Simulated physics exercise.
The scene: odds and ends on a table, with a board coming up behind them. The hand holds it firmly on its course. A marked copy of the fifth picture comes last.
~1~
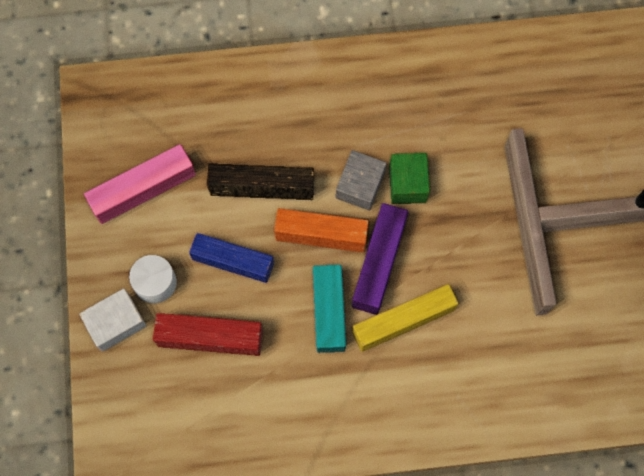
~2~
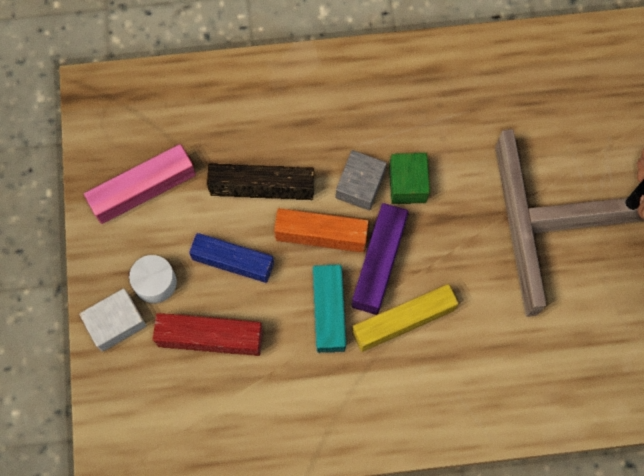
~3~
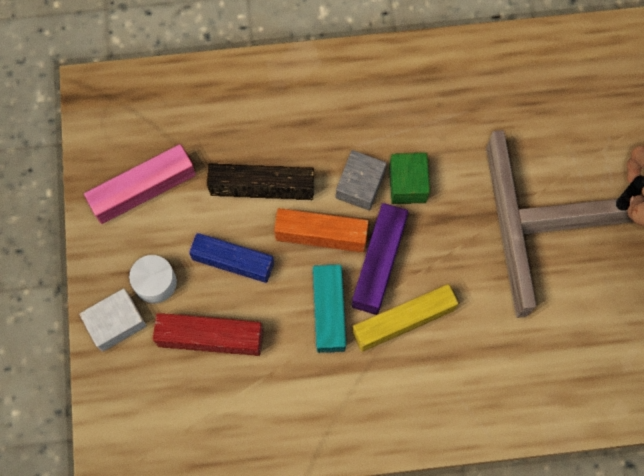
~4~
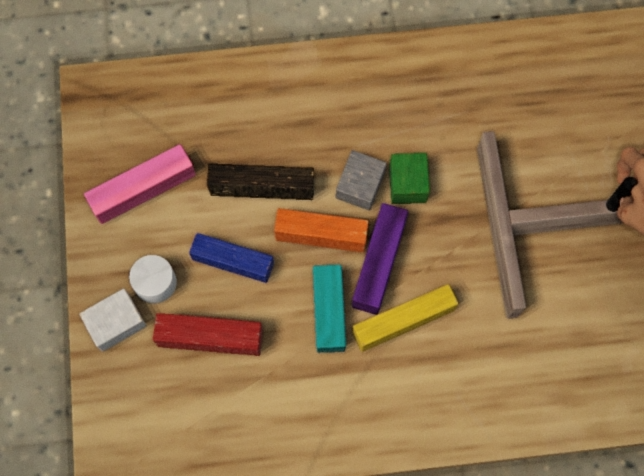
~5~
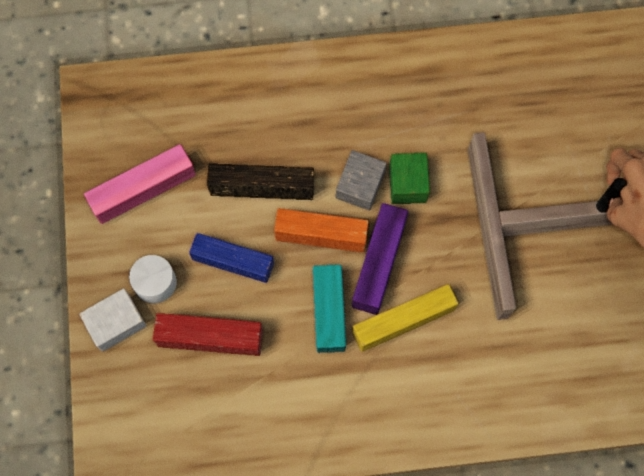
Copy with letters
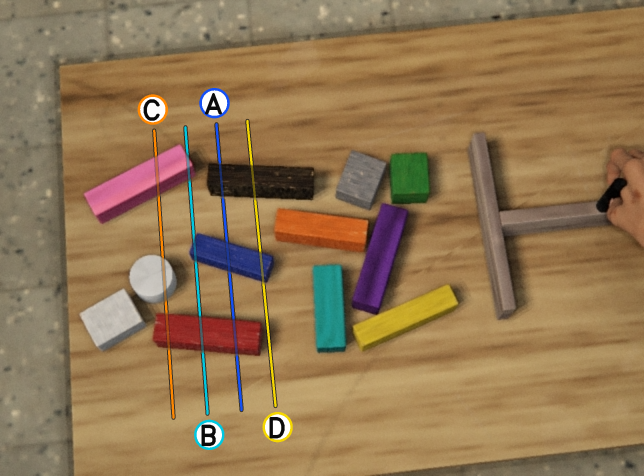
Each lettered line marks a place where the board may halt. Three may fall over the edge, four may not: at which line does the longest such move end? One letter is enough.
It can go as far as C.
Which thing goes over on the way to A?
The white block.
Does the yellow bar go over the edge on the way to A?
By then, no.
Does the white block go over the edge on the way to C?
Yes.
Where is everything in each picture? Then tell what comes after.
The first picture shows black bar (261, 182); red bar (209, 335); orange bar (321, 231).
The second picture shows board (524, 215); grey block (361, 181).
The third picture shows board (513, 216); green block (409, 178).
The fourth picture shows board (504, 217); blue bar (232, 258).
The fifth picture shows board (494, 218); purple stick (380, 259); turquoise stick (329, 309); pink stick (141, 184).
On the copy, A at (228, 260); B at (196, 264); C at (163, 268); D at (261, 257).
On C. First, board (376, 231); yellow bar (335, 348); turquoise stick (305, 308).
Then, board (256, 244); white block (68, 313); black bar (118, 214).
Finally, board (163, 254); black bar over the edge; red bar over the edge; three fallen.
By contrast, A is within the limit but short; B is within the limit but short; D is within the limit but short.
